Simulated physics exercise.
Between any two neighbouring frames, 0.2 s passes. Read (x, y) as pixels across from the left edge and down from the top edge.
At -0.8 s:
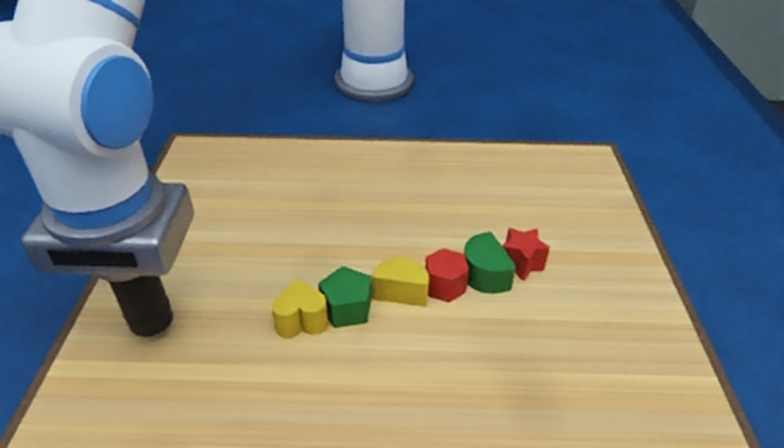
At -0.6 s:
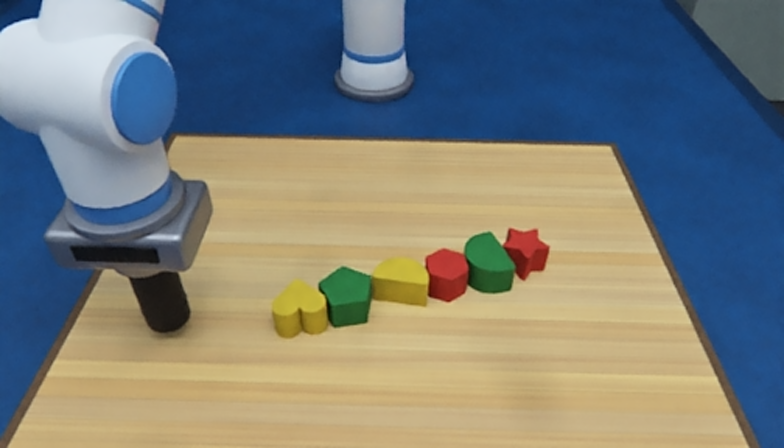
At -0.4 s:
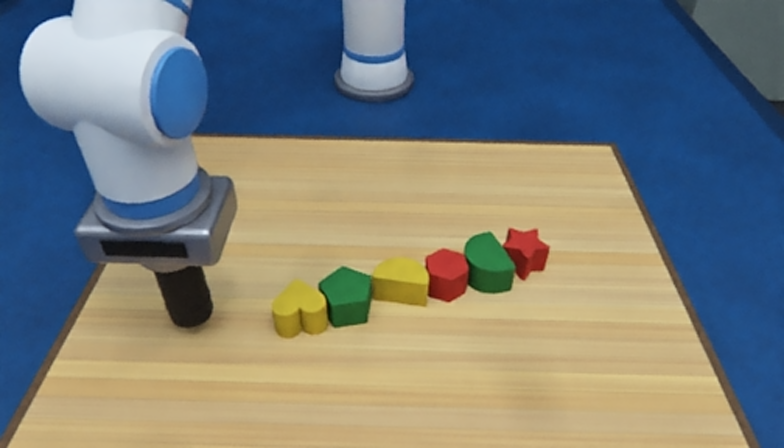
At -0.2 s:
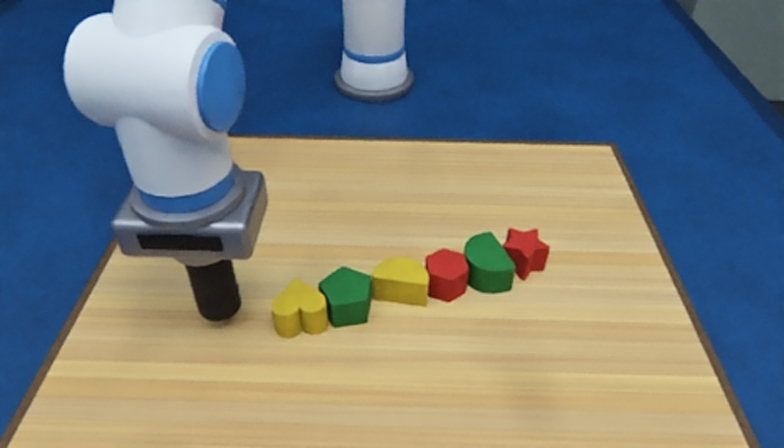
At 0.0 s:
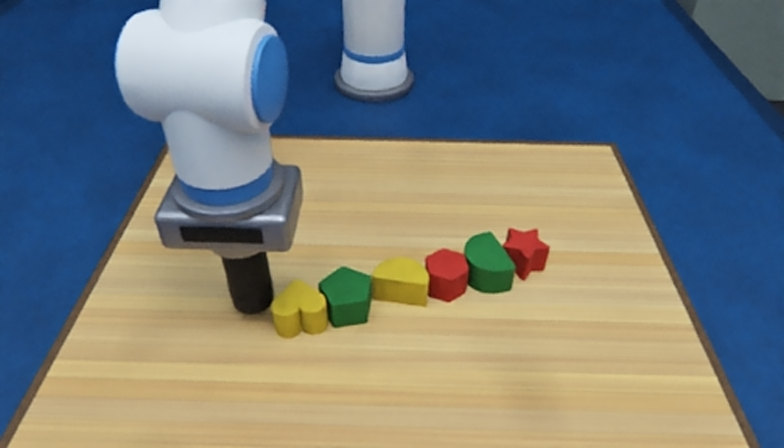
The clip shows a white and blue robot arm with a black post moving steadily right across a wooden table toward a slanted row of yellow, green and red blocks, closing the gap beside the yellow heart while the blocks stay still.
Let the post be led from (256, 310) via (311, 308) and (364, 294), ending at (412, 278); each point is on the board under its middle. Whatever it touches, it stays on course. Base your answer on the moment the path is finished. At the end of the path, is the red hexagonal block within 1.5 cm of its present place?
No - that is not the case.
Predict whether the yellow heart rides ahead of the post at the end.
At the end of the path, the post has already lost the yellow heart, which lies beside or behind it.
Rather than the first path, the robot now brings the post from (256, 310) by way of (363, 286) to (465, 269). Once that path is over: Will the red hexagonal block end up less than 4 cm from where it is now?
I expect so.
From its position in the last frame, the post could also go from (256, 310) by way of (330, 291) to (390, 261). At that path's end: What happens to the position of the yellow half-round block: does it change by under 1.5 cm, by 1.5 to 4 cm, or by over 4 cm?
Ends 1.5 to 4 cm away.
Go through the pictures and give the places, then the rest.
Tip of the post (152, 321), middles of tops, yellow heart (299, 298), green pentagonal block (346, 285), yellow half-round block (402, 270), red hexagonal block (447, 263), green half-round block (488, 252), in the first frame.
Post (169, 317), nothing pushed, in the second frame.
Post (192, 313), nothing pushed, in the third frame.
Post (221, 307), nothing pushed, in the fourth frame.
Post (254, 300), yellow heart (299, 298), green pentagonal block (346, 285), yellow half-round block (402, 270), red hexagonal block (447, 263), green half-round block (488, 252), in the fifth frame.
On the path given first. One third of the way, post (311, 298); yellow heart (323, 313), turned 25° clockwise; green pentagonal block (358, 282), turned 20° anticlockwise; yellow half-round block (409, 269), turned 15° clockwise; red hexagonal block (450, 264).
Two thirds of the way, post (364, 284); yellow heart (327, 314), turned 35° clockwise; green pentagonal block (407, 273), turned 40° anticlockwise; yellow half-round block (434, 256), turned 45° clockwise; red hexagonal block (475, 261); green half-round block (514, 248), turned 15° anticlockwise.
At the end, post (412, 268); yellow heart (327, 314), turned 35° clockwise; green pentagonal block (454, 266), turned 15° anticlockwise; yellow half-round block (466, 237), turned 30° clockwise; red hexagonal block (501, 269), turned 15° clockwise; green half-round block (528, 248), turned 35° anticlockwise.
